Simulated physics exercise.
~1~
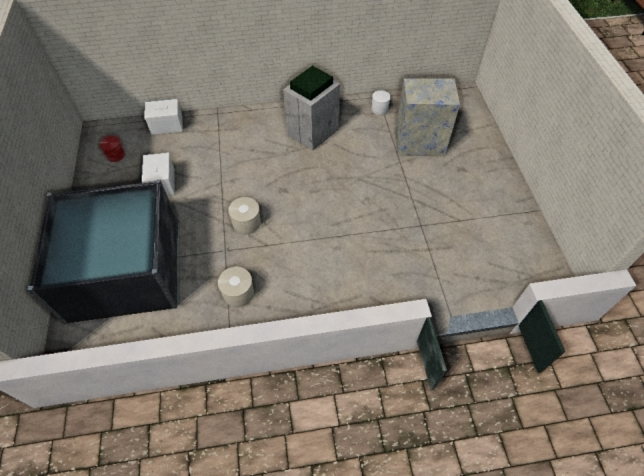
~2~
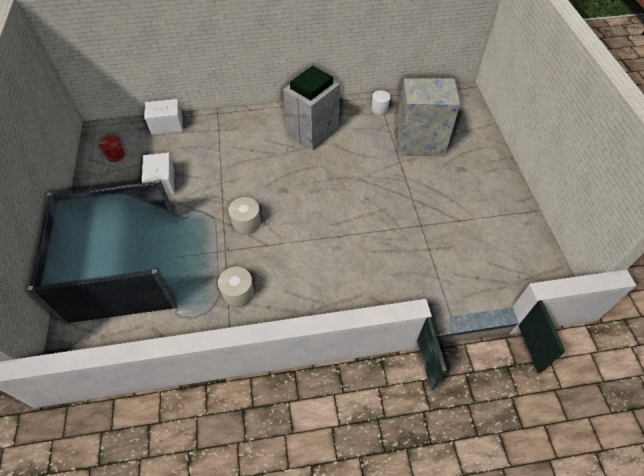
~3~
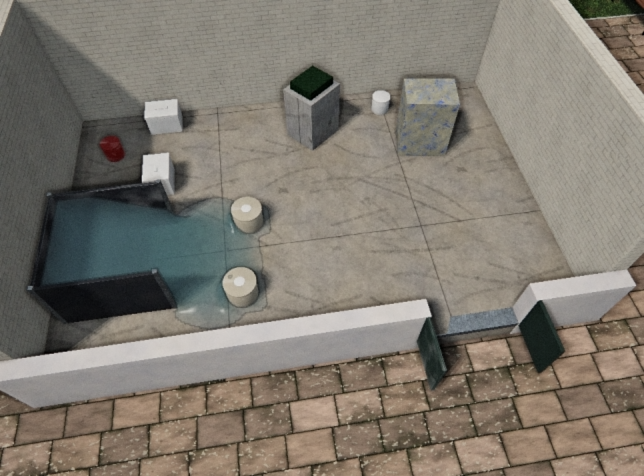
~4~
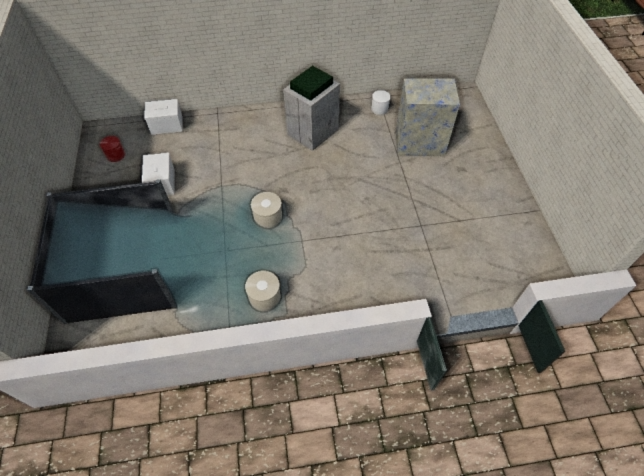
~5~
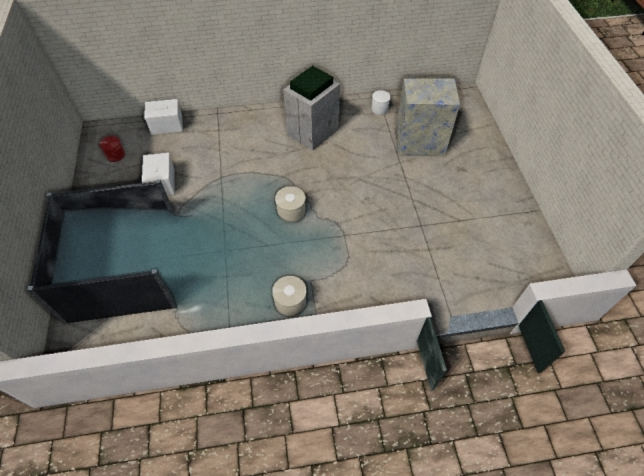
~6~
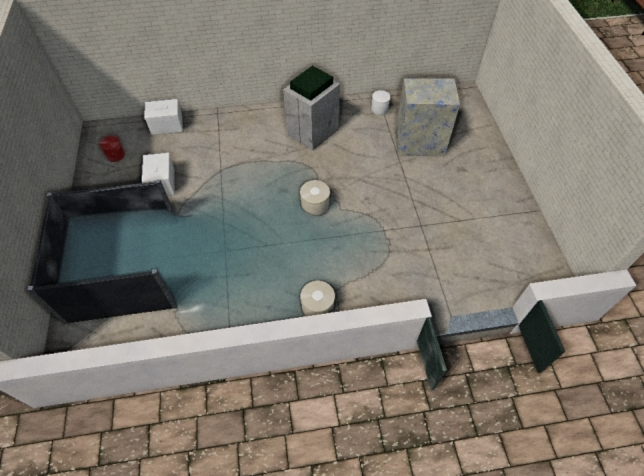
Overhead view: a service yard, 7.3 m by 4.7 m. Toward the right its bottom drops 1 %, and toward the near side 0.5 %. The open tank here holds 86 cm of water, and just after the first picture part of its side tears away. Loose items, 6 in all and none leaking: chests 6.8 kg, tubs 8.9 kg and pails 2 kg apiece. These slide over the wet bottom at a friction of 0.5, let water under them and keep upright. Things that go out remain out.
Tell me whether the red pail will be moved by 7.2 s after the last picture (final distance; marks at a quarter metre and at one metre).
I'd say the red pail doesn't really move.
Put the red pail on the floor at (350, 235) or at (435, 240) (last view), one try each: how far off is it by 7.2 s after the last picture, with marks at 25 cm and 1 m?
One try each gives this: It wanders off a long way, then it wanders off a long way.
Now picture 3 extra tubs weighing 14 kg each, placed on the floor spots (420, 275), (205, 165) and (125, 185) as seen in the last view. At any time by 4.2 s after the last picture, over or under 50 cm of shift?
Order as asked - farther, not as far, not as far.
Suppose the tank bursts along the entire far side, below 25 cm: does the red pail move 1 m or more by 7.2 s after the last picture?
Then the red pail gets carried off.
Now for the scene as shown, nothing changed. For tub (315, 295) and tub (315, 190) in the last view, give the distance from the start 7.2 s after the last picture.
First 450 cm, then 450 cm.
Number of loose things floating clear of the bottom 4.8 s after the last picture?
Just then, the number is 3.
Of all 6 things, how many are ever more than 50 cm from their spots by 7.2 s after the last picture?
That comes to 3.
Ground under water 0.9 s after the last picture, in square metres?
About 21 m2.
Then, 0.9 s after the last picture the red pail is near (109, 143), 0.0 m from its start, aground; 0 of 6 are out; 1 afloat.
Then, 2.8 s after the last picture the red pail is near (109, 143), 0.0 m from its start, aground; 0 of 6 are out; 2 afloat.
Then, 4.8 s after the last picture the red pail is near (109, 143), 0.0 m from its start, aground; 0 of 6 are out; 3 afloat.
Then, 7.2 s after the last picture the red pail is near (109, 143), 0.0 m from its start, aground; 0 of 6 are out; 3 afloat.
